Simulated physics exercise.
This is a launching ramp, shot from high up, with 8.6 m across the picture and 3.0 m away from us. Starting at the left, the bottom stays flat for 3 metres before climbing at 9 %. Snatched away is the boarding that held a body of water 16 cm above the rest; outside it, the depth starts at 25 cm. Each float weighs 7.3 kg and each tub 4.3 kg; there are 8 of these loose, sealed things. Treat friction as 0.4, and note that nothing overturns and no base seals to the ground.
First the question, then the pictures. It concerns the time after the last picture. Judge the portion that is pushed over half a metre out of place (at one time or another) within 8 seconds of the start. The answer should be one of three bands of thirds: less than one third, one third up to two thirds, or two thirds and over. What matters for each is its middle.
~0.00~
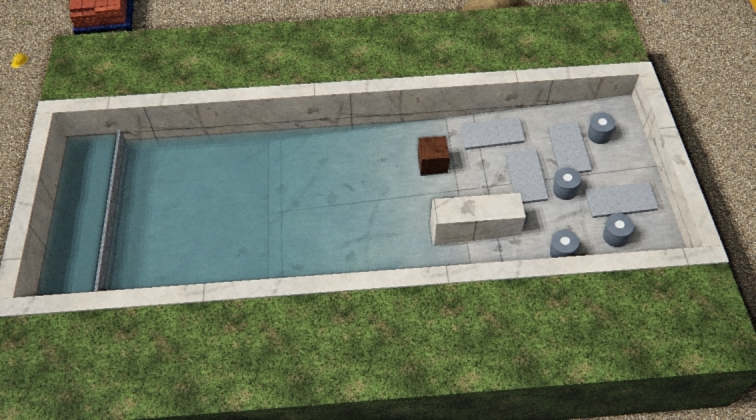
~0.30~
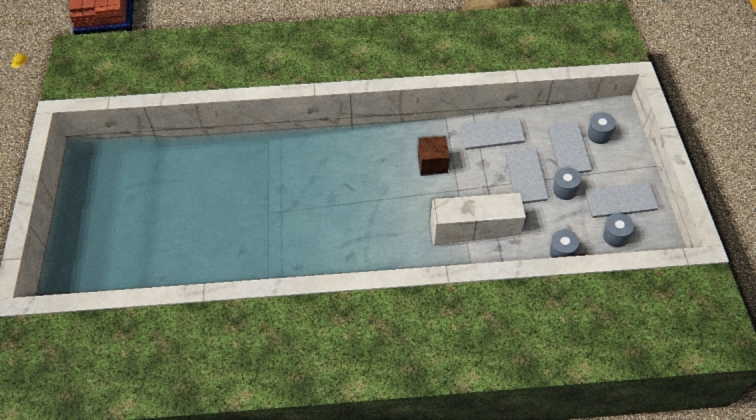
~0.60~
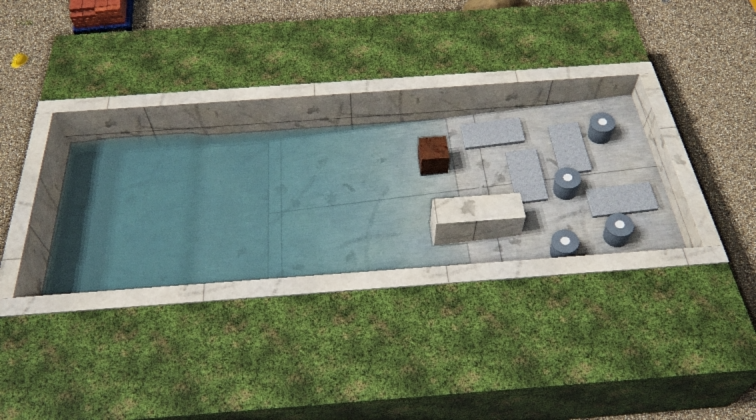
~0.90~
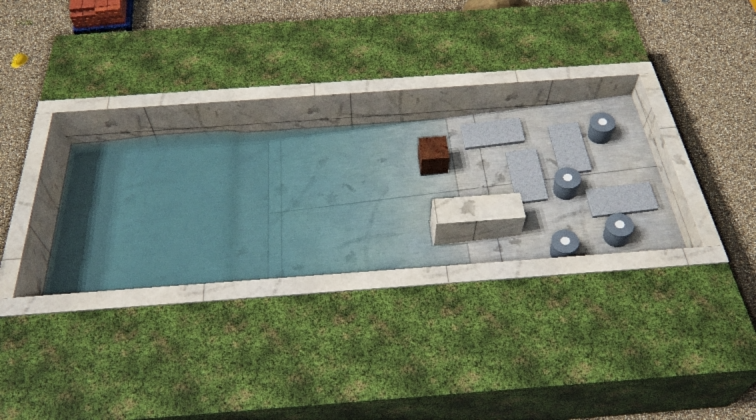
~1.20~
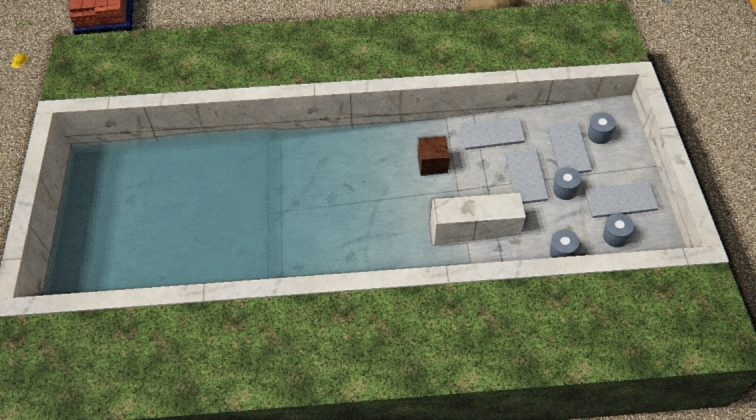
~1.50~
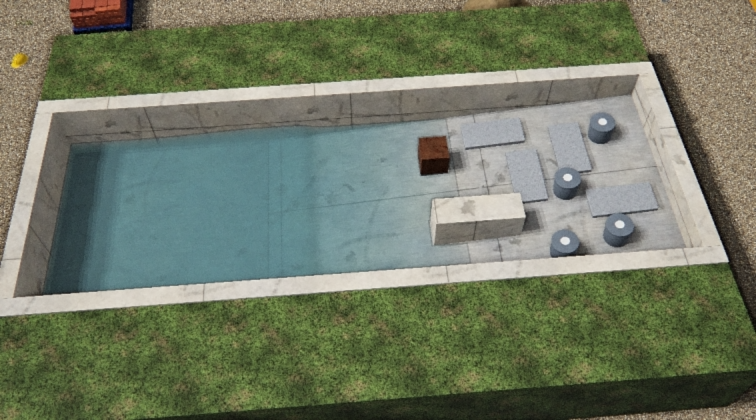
It falls in the band less than one third.
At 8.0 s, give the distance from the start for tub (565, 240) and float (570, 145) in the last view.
In turn: 0 cm, 0 cm.
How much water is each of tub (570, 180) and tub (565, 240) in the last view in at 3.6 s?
Roughly 0 and 0 cm.
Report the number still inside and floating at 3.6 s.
That would be 0 of them.
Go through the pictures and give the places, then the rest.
A float at (570, 147), on the bottom; a tub at (567, 241), on the bottom; 16.8 m2 under water; 0 of 8 have shifted, in the first picture.
A float at (570, 147), on the bottom; a tub at (567, 241), on the bottom; 16.8 m2 under water; 0 of 8 have shifted, in the second picture.
A float at (570, 147), on the bottom; a tub at (567, 241) rests on the ground; water covers 16.8 m2; 0 of 8 have shifted, in the third picture.
A float at (570, 147), on the bottom; a tub at (567, 241), on the bottom; water covers 16.8 m2; 0 of 8 have shifted, in the fourth picture.
A float at (570, 147), on the bottom; a tub at (567, 241), on the bottom; water covers 16.8 m2; 0 of 8 have shifted, in the fifth picture.
A float at (570, 147), on the bottom; a tub at (567, 241), on the bottom; 16.8 m2 under water; 0 of 8 have shifted, in the sixth picture.
After 2.1 s 0 of 8 are over 50 cm from their spots; 0 afloat.
After 3.6 s 0 of 8 are over 50 cm from their spots; 0 afloat.
After 5.6 s 0 of 8 are over 50 cm from their spots; 2 afloat.
After 8.0 s 1 of 8 are over 50 cm from their spots, and 1 have been at some point; 0 afloat.
